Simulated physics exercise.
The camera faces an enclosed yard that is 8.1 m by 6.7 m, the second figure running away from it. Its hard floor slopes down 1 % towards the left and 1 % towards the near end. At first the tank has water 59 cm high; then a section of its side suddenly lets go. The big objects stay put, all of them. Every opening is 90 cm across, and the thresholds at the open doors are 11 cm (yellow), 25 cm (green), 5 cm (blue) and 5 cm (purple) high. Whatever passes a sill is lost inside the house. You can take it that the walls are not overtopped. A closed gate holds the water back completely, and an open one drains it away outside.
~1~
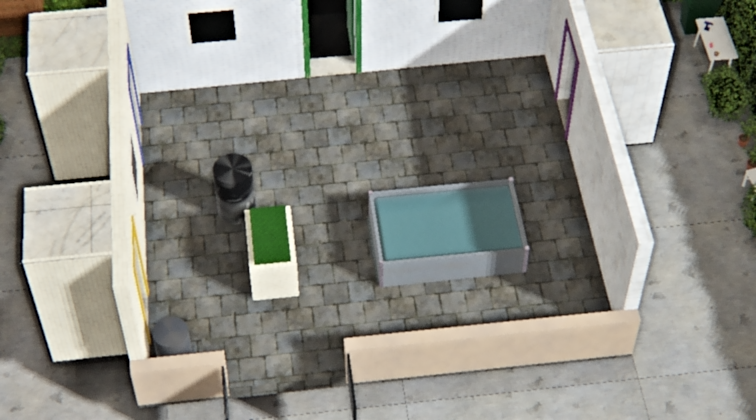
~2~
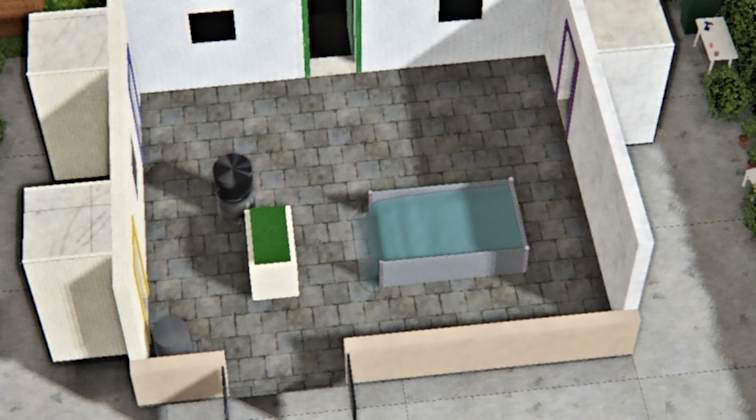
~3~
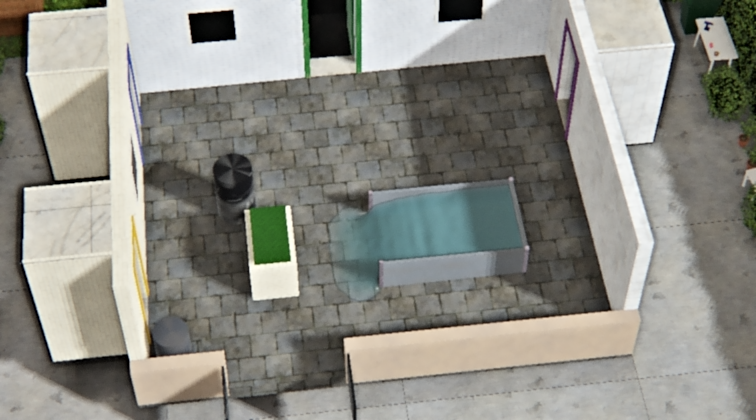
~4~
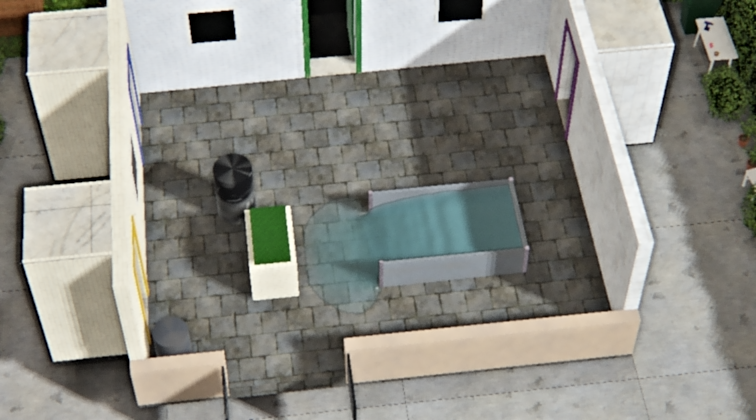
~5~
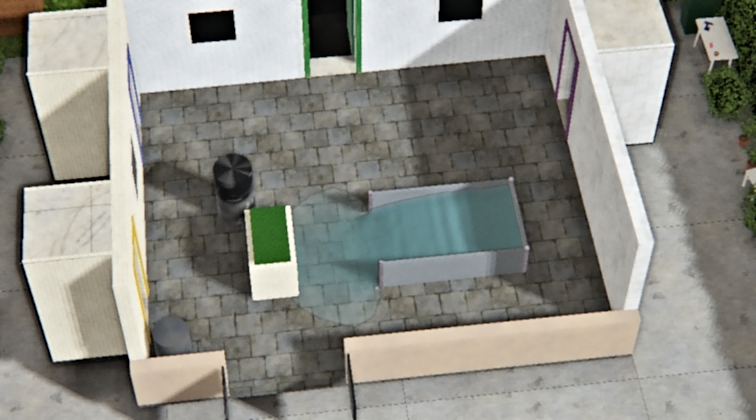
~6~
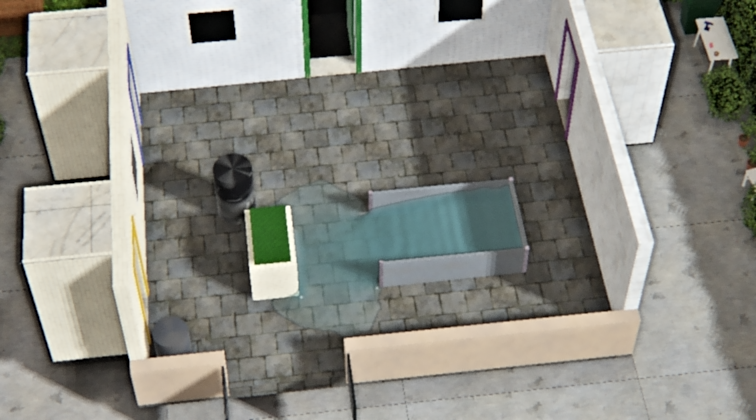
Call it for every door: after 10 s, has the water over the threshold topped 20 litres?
Yellow door not topped, green door not topped, blue door topped, purple door not topped.
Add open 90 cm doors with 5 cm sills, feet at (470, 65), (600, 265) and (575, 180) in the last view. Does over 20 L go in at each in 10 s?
First doorway falls short, second falls short, third falls short.
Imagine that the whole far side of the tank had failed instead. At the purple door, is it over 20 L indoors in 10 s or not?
Purple: Exceeds.
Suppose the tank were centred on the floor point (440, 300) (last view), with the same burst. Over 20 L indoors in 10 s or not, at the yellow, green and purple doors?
Then: Yellow above, green below, purple below.
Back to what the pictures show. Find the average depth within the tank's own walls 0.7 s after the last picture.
Roughly 36 centimetres.
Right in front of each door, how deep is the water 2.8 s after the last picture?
Measured in centimetres, the yellow door gives 7, the green door 1, the blue door 7 and the purple door 0.
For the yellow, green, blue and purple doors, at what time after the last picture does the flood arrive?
Yellow 2.2 s, green 3.0 s, blue 2.0 s, purple not in the 10 s.
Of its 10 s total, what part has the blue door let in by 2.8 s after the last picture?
Some 5 per cent by then.
Then, 0.7 s after the last picture water covers 15 % of the floor and is deepest (42 cm) near (299, 264); yellow door not reached, green door not reached, blue door not reached, purple door not reached.
Then, 1.5 s after the last picture water covers 30 % of the floor and is deepest (38 cm) near (299, 264); yellow door not reached, green door not reached, blue door not reached, purple door not reached.
Then, 2.8 s after the last picture water covers 40 % of the floor and is deepest (22 cm) near (141, 99); yellow door 7 cm at the sill, 0 L in, green door not reached, blue door 7 cm at the sill, 2 L in, purple door not reached.
Then, 5.3 s after the last picture water covers 60 % of the floor and is deepest (12 cm) near (141, 113); yellow door 5 cm at the sill, 0 L in, green door 5 cm at the sill, 0 L in, blue door 9 cm at the sill, 30 L in, purple door not reached.
Then, 9.3 s after the last picture water covers 70 % of the floor and is deepest (15 cm) near (151, 384); yellow door 10 cm at the sill, 0 L in, green door 2 cm at the sill, 0 L in, blue door 7 cm at the sill, 54 L in, purple door not reached.
